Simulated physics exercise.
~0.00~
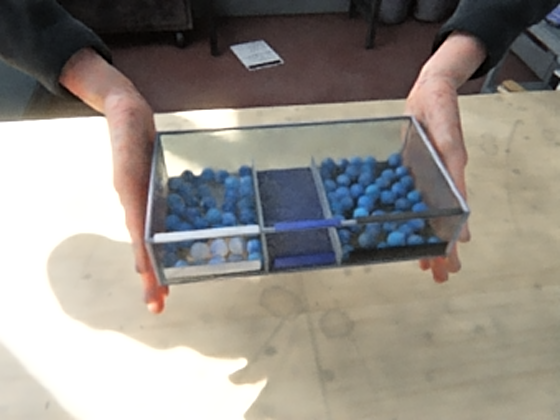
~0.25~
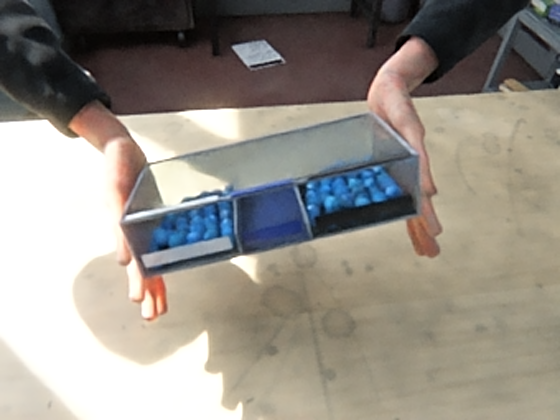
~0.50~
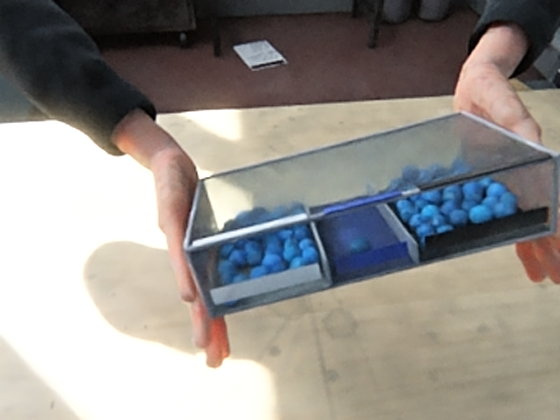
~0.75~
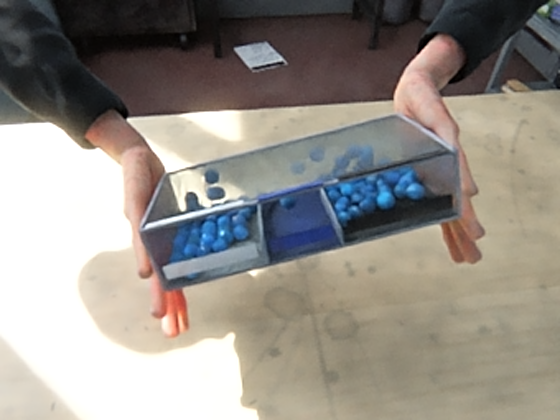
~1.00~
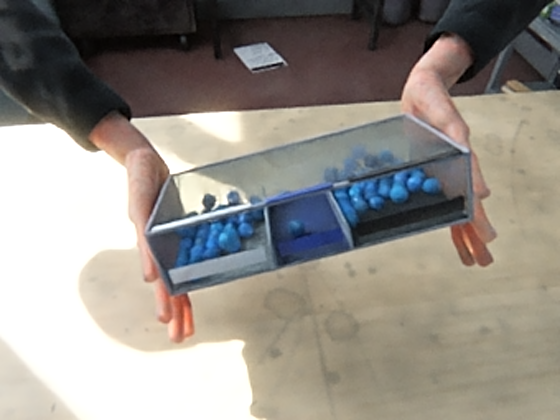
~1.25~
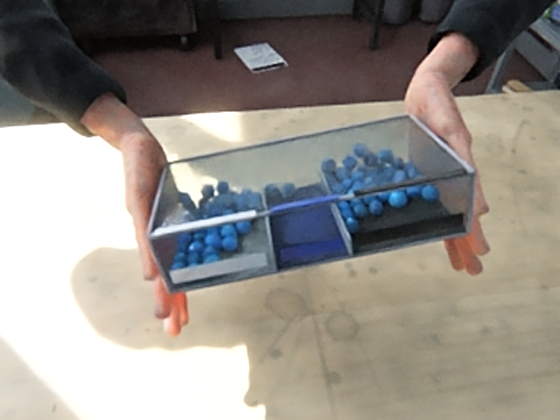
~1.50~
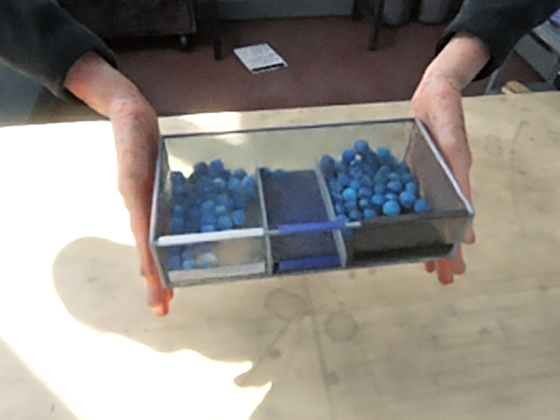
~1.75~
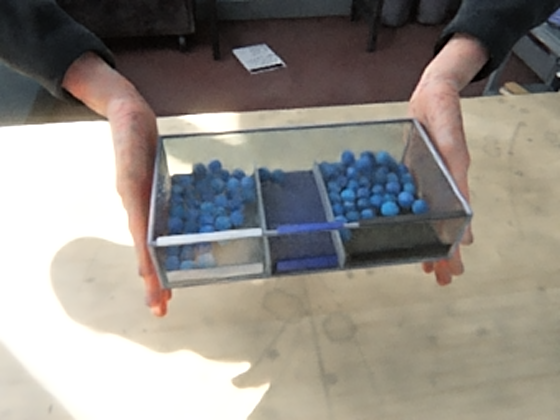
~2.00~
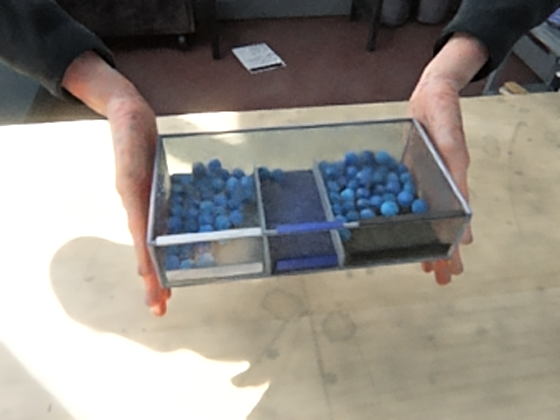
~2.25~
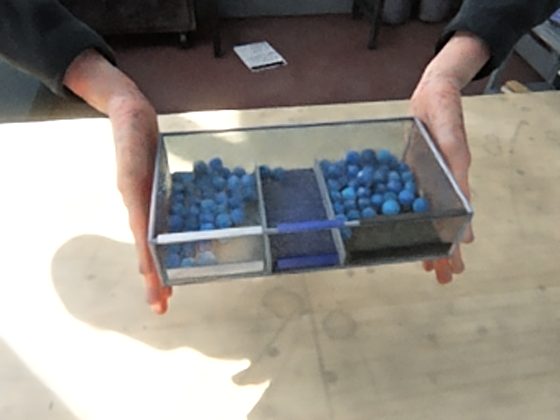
Two hands tilting and shifting a clear three-part box of blue balls, then holding it level with balls mostly in the outer sections.
